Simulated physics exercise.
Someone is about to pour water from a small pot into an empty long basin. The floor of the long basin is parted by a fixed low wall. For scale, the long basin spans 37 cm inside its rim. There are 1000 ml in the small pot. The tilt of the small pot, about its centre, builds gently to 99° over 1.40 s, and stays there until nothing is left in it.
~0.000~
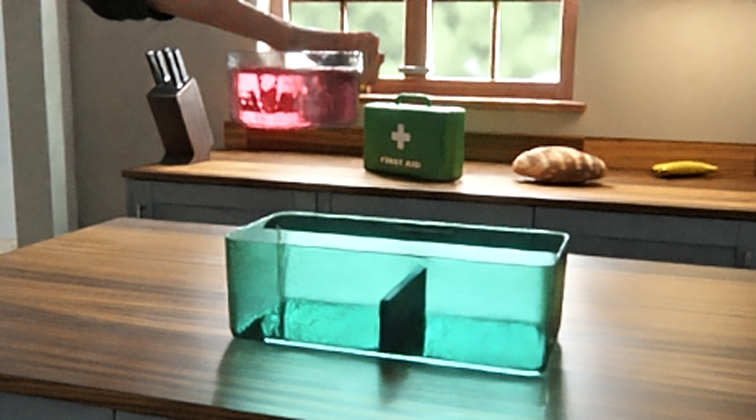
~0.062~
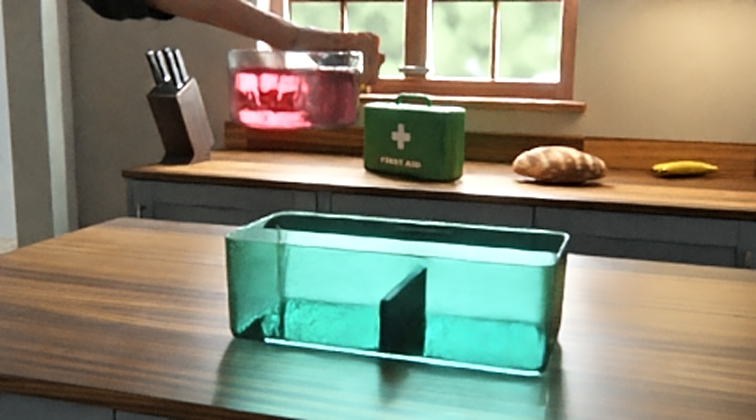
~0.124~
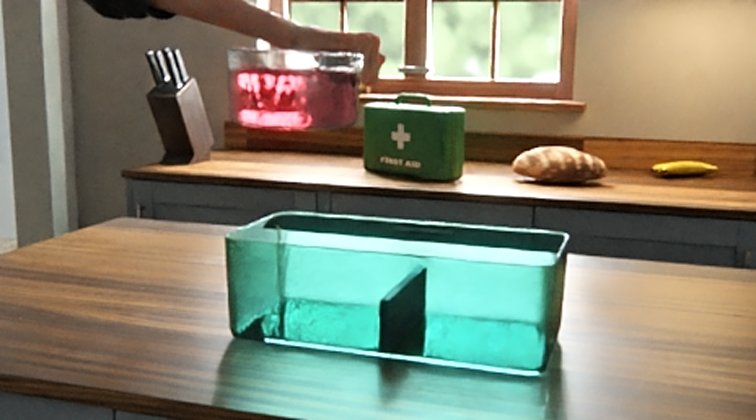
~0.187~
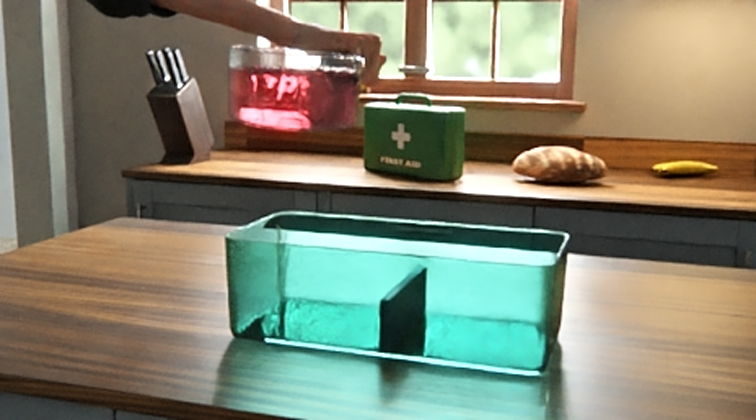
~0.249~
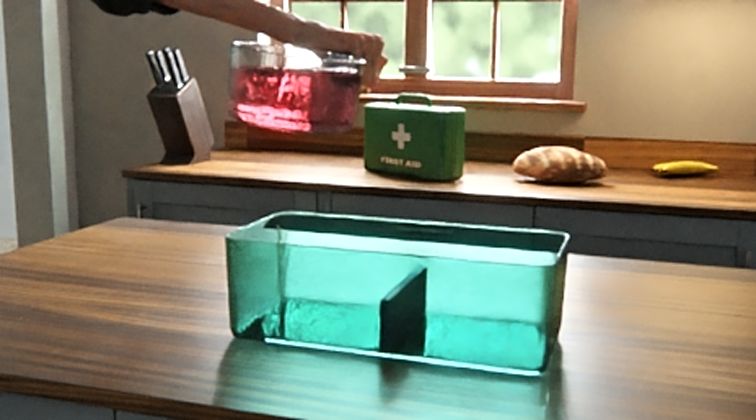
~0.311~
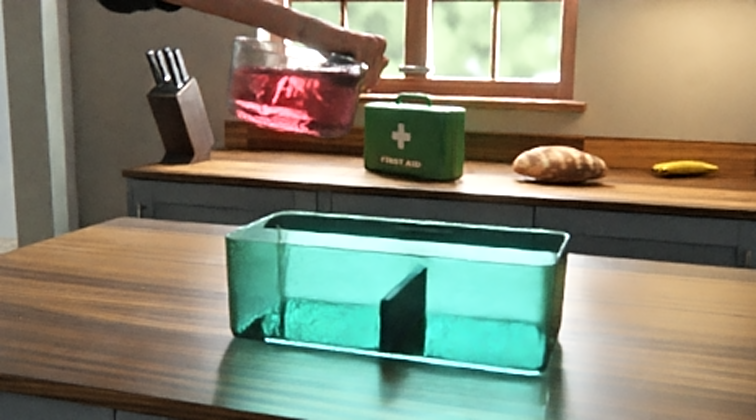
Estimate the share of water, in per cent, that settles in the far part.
Roughly 64 per cent is past the wall.
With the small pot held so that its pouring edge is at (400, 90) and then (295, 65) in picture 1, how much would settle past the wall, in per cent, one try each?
In turn about 90 and 0 per cent.
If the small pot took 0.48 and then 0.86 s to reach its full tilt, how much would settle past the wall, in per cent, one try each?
First 35, then 55 per cent.
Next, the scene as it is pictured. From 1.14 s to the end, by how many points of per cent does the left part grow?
Near 24 in a hundred.
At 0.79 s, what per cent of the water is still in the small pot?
About 64 per cent.
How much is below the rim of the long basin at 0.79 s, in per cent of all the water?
About 10 per cent.
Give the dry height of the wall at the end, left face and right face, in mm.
Left about 48 mm, right about 36 mm.
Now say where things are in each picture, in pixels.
It leans 0°; its right rim is at (356, 55); the water meets the walls at (240, 68) and (356, 70); the long basin's rim runs from (253, 226) to (562, 251); the wall's top is at (405, 283), in the first picture.
It leans 0°; its right rim is at (357, 56); the water meets the walls at (240, 67) and (356, 70), in the second picture.
It leans 2°; its right rim is at (357, 58); the water meets the walls at (241, 67) and (356, 71), in the third picture.
It leans 4°; its right rim is at (359, 60); the water meets the walls at (241, 67) and (357, 71), in the fourth picture.
It leans 8°; its right rim is at (360, 64); the water meets the walls at (242, 67) and (359, 71), in the fifth picture.
It leans 12°; its right rim is at (361, 69); the water meets the walls at (242, 69) and (360, 72), in the sixth picture.
After 0.79 s the tilt is 59° and 64 per cent is still to pour, 2 is left of the wall and 7 right of it.
After 1.14 s the tilt is 91° and 16 per cent is still to pour, 10 is left of the wall and 62 right of it.
After 1.50 s the tilt is 99° and 2 per cent is still to pour, 31 is left of the wall and 64 right of it.
After 1.90 s the tilt is 99° and 0 per cent is still to pour, 35 is left of the wall and 64 right of it.
In the end 35 per cent lies left of the wall, 64 right of it and 1 outside.
